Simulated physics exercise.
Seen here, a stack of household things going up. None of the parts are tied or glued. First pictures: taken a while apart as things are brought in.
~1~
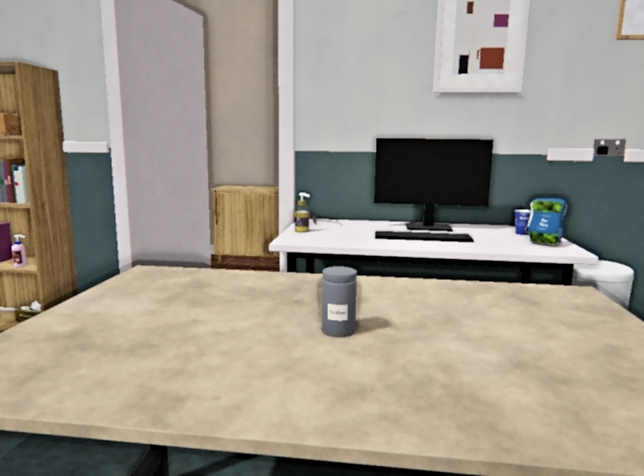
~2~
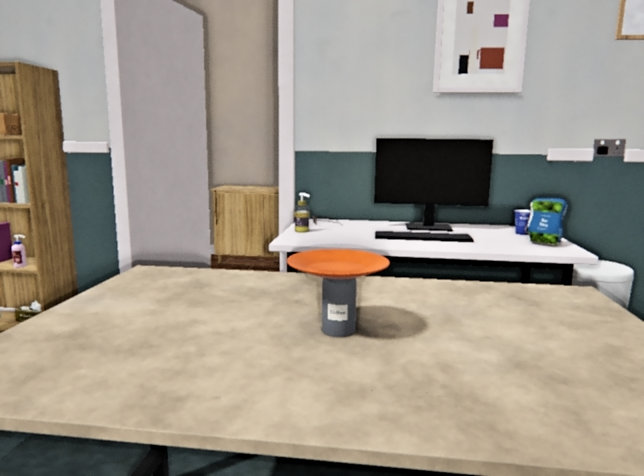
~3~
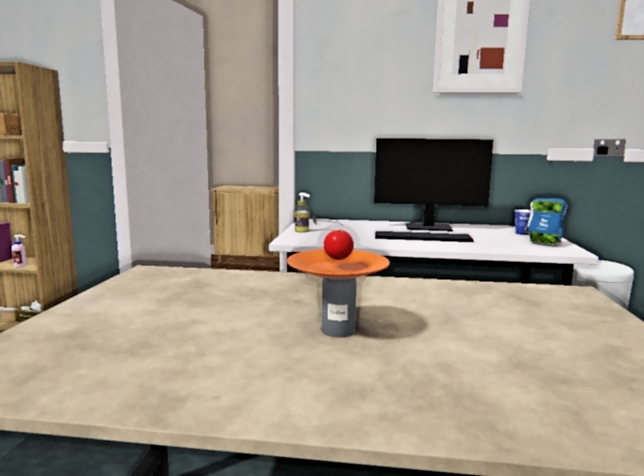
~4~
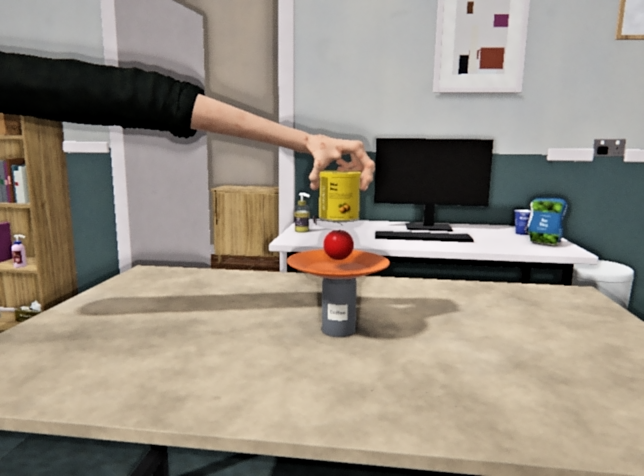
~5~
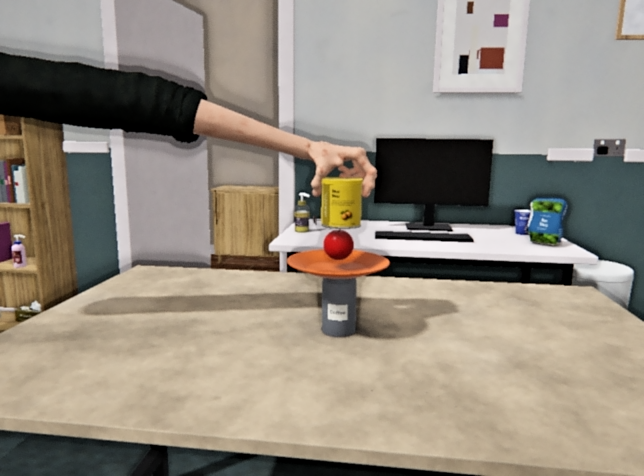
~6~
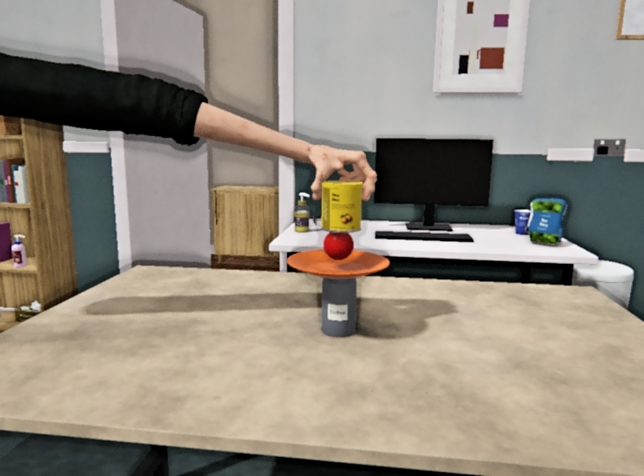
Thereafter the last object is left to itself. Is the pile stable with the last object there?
It doesn't stay upright.
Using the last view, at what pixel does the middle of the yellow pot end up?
The object finishes somewhere near (443, 316).
Then, 0.50 s after the last picture, yellow pot now fallen.
Then, 0.70 s after the last picture, things are still on the move.
At rest, fallen, yellow pot; the other 3 in place. Seen from the same camera at the end, yellow pot near (443, 316). The pile comes apart.
